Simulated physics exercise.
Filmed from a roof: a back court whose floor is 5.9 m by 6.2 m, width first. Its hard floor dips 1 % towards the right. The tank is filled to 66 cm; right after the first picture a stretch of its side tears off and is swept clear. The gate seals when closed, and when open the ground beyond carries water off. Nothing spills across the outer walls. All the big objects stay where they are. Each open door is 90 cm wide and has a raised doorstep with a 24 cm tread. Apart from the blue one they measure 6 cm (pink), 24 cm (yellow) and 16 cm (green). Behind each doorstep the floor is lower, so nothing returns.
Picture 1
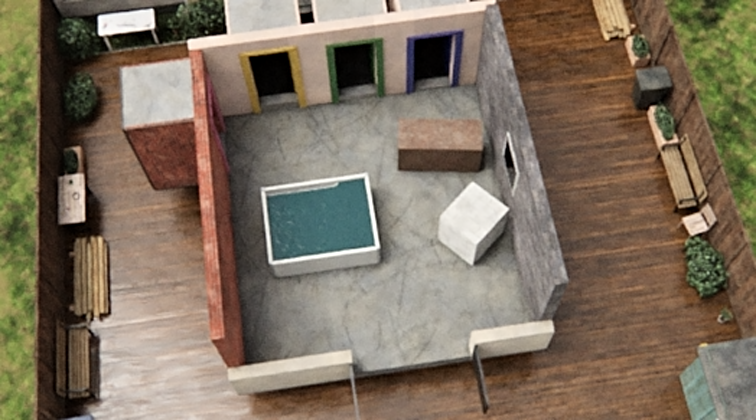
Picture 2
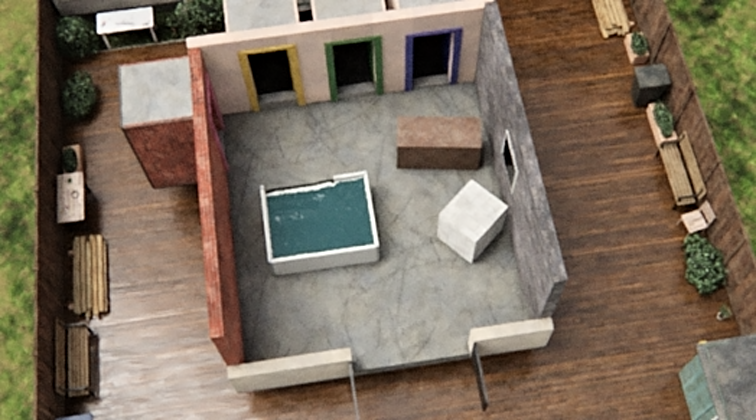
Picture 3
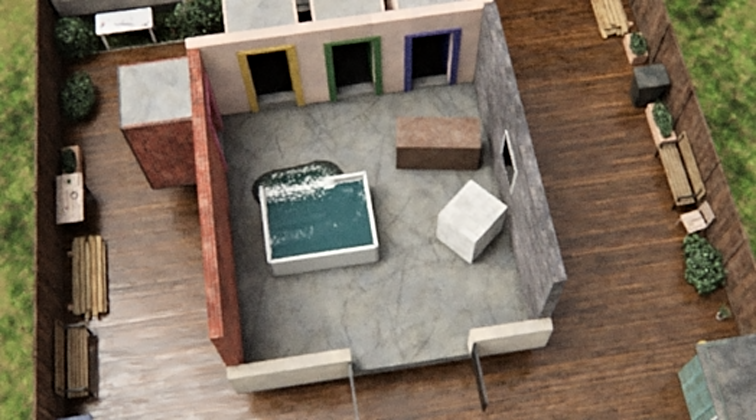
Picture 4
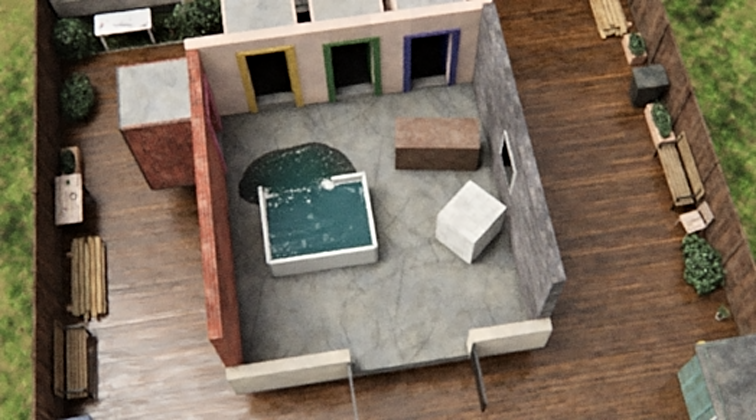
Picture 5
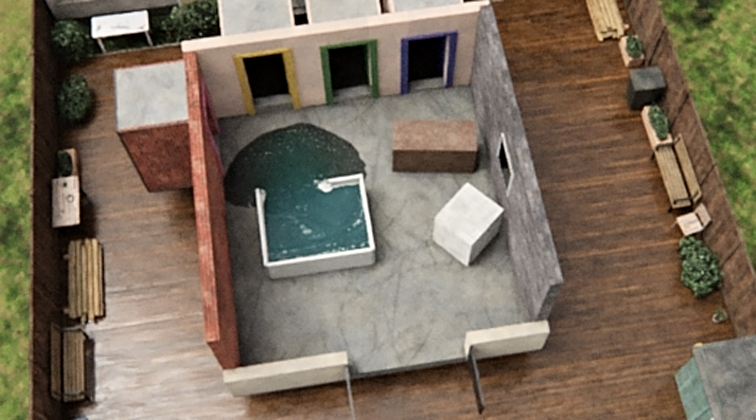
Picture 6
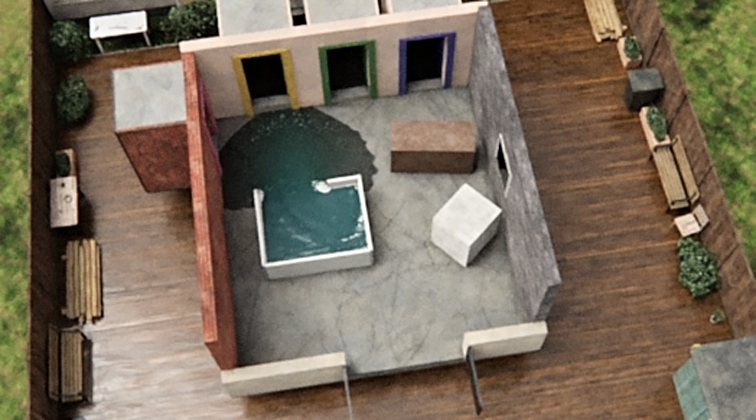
Water burst through the far side of a white-walled tank in a small courtyard, then spread in a widening dark pool across the grey floor towards the yellow and green doors and the red wall.
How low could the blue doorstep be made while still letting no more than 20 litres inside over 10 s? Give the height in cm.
Close to 15 cm is just enough.
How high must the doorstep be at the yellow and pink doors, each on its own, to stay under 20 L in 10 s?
About 32 cm at yellow and 24 cm at pink.
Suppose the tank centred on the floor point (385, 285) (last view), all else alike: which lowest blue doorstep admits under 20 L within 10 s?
Then roughly 9.0 cm.
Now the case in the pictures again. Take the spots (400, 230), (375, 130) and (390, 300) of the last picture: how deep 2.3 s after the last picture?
In that order: 0, 6 and 0 cm.
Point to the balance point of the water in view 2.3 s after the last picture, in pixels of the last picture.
Near (309, 172).
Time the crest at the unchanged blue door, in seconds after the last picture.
Around 5.5 s.
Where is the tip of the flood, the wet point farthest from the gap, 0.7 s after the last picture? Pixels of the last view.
Near (379, 99).
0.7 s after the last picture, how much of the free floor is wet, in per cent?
Some 25 per cent of it.
Then, 0.7 s after the last picture water covers 25 % of the floor, deepest (42 cm) near (224, 120); it has not reached the blue door.
Then, 2.3 s after the last picture water covers 35 % of the floor, deepest (24 cm) near (224, 120); 6 cm at the blue door, 0 litres in over its 7 cm doorstep.
Then, 9.3 s after the last picture water covers 90 % of the floor, deepest (14 cm) near (463, 88); 12 cm at the blue door, 144 litres in over its 7 cm doorstep.
At the blue door as built, the water peaked near 17 cm, 5.5 s after the last picture.
Run again over the same 10 s with other heights there, 29 litres in over 14 cm, 10 litres over 16.5 cm. The limit of 20 litres is kept from about 15 cm up.
